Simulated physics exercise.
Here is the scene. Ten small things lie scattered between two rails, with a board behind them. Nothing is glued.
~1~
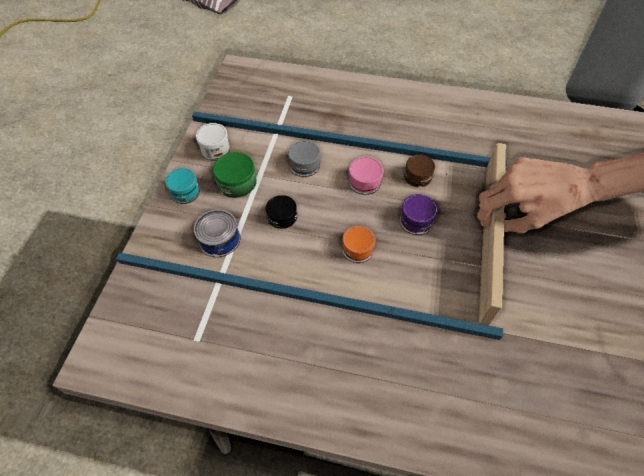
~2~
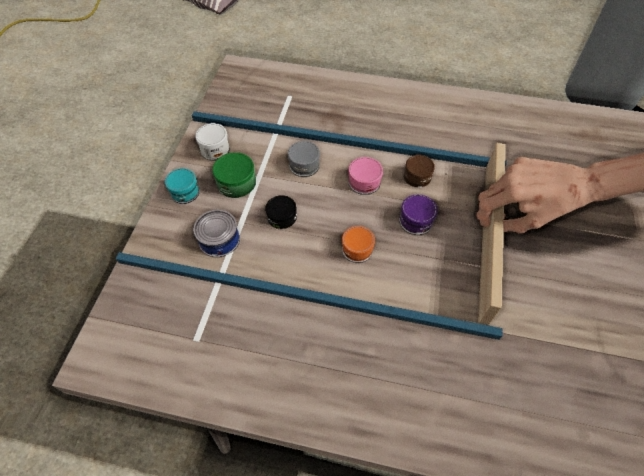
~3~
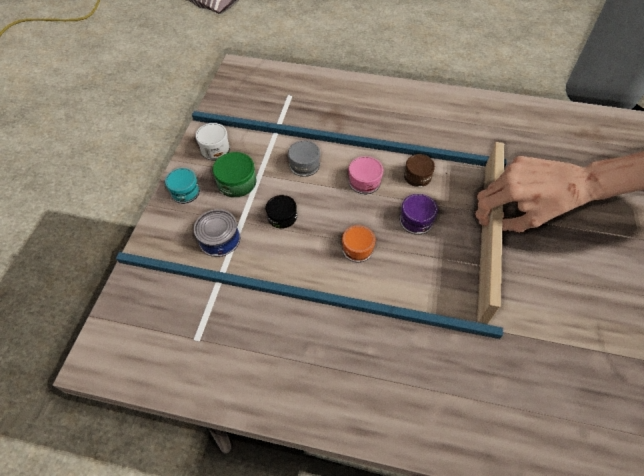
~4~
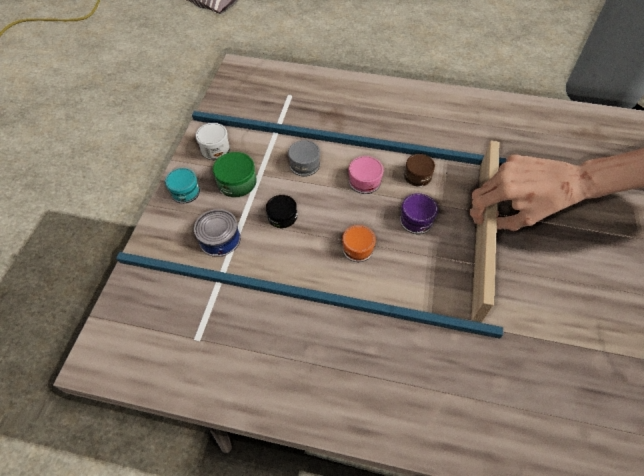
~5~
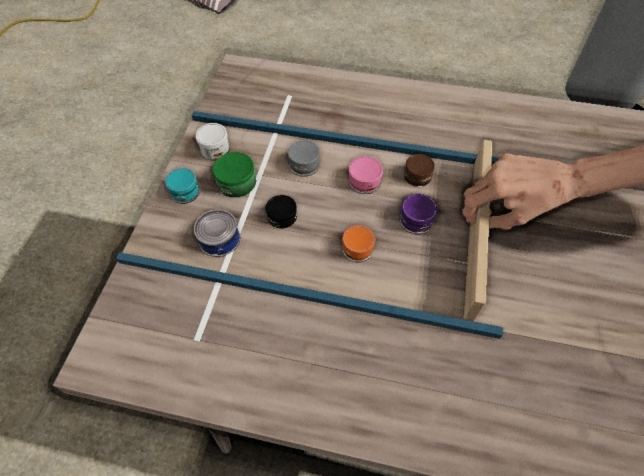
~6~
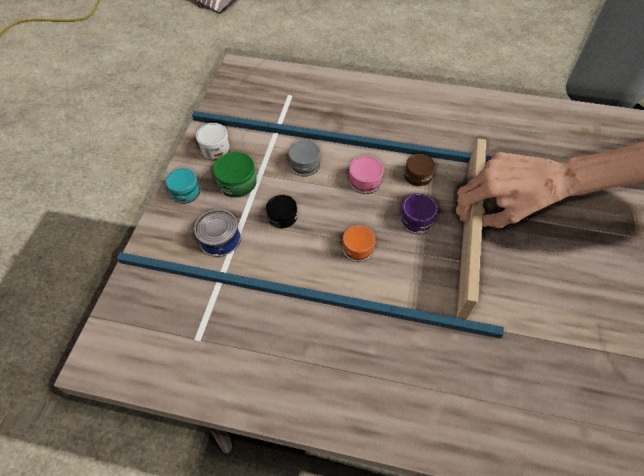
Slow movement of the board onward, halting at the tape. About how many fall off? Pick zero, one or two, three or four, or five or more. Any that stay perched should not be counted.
Zero fall off.
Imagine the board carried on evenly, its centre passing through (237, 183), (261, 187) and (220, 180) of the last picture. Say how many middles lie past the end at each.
0; 0; 1.
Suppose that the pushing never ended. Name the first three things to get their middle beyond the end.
It goes the white tin, after that the turquoise tin, and then the green tub.
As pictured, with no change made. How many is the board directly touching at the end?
Counting them up gives 4.
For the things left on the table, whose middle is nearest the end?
It's the white tin.
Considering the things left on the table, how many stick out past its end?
0 in all.
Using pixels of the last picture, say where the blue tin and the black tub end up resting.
Blue tin: (190, 234); black tub: (209, 202).
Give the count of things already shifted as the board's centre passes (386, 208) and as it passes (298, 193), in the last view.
Counting first: 3, next 6.
Soon after, none off yet; turquoise tin at rest near (183, 186); white tin at rest near (214, 142); green tub at rest near (236, 175).
In the end, the number that fall off is zero.
